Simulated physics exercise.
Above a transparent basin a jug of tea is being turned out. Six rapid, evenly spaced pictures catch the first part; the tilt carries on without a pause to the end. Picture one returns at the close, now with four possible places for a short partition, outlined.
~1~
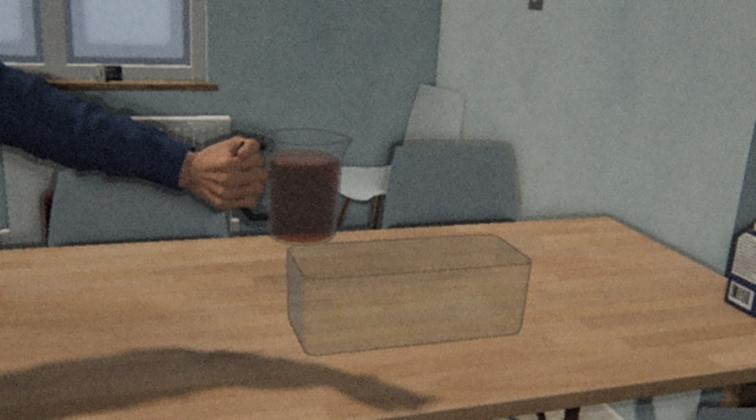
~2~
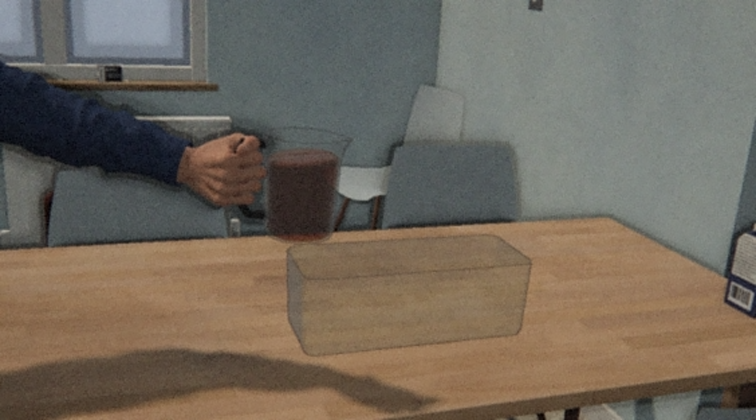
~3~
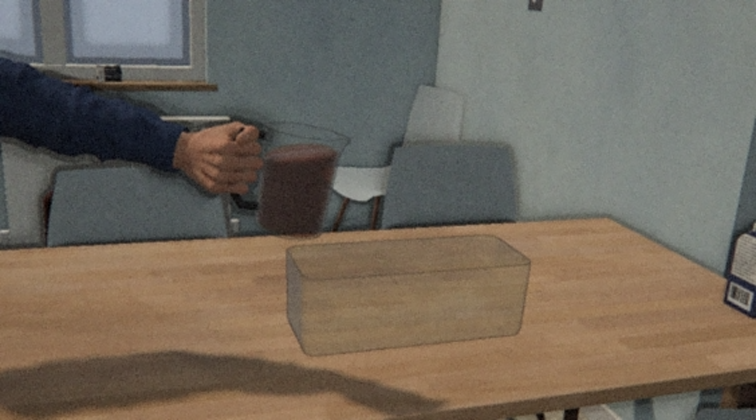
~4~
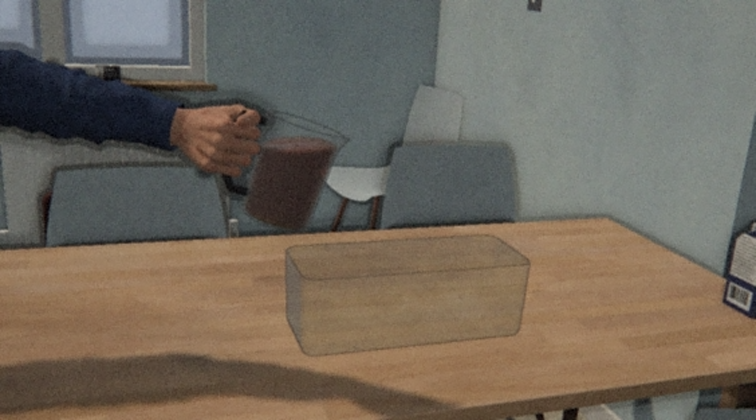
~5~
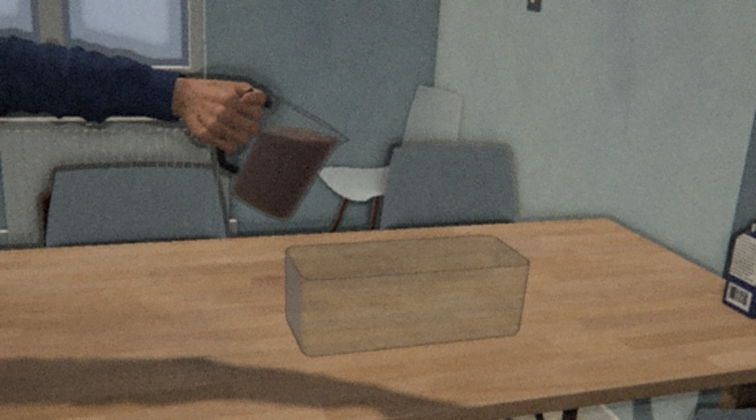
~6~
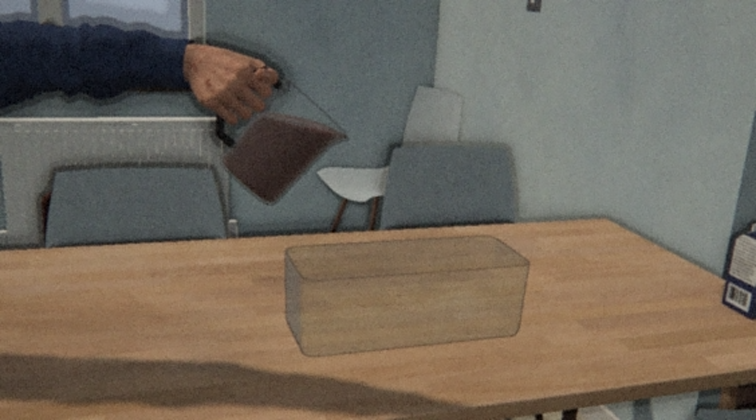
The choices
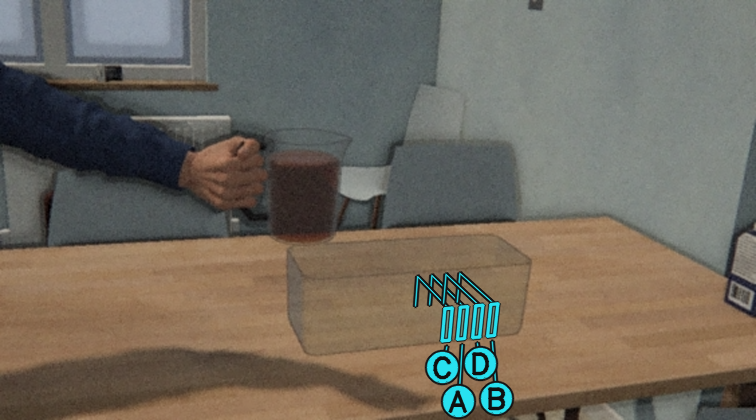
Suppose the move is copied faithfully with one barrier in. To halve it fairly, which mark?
C is best.
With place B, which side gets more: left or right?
More ends on the left.
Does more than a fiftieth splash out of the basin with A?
Yes, it does.
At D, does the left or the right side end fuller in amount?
The left side.
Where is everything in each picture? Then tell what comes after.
Upright, lip at (351, 138); basin from (302, 354) to (519, 331); nothing has left yet.
Upright, lip at (351, 138); nothing has left yet.
Tipped about 8°, lip at (350, 139); nothing has left yet.
Tipped about 16°, lip at (349, 139); nothing has left yet.
Tipped about 28°, lip at (348, 139); nothing has left yet.
Tipped about 41°, lip at (347, 139); nothing has left yet.
On the marked copy, A at (462, 344); B at (492, 341); C at (446, 346); D at (477, 343).
With A, about 80 % ends left of the wall and 9 % right of it; 11 % is lost outside.
With B, about 84 % ends left of the wall and 7 % right of it; 9 % is lost outside.
With C, about 56 % ends left of the wall and 41 % right of it; 3 % is lost outside.
With D, about 84 % ends left of the wall and 5 % right of it; 10 % is lost outside.
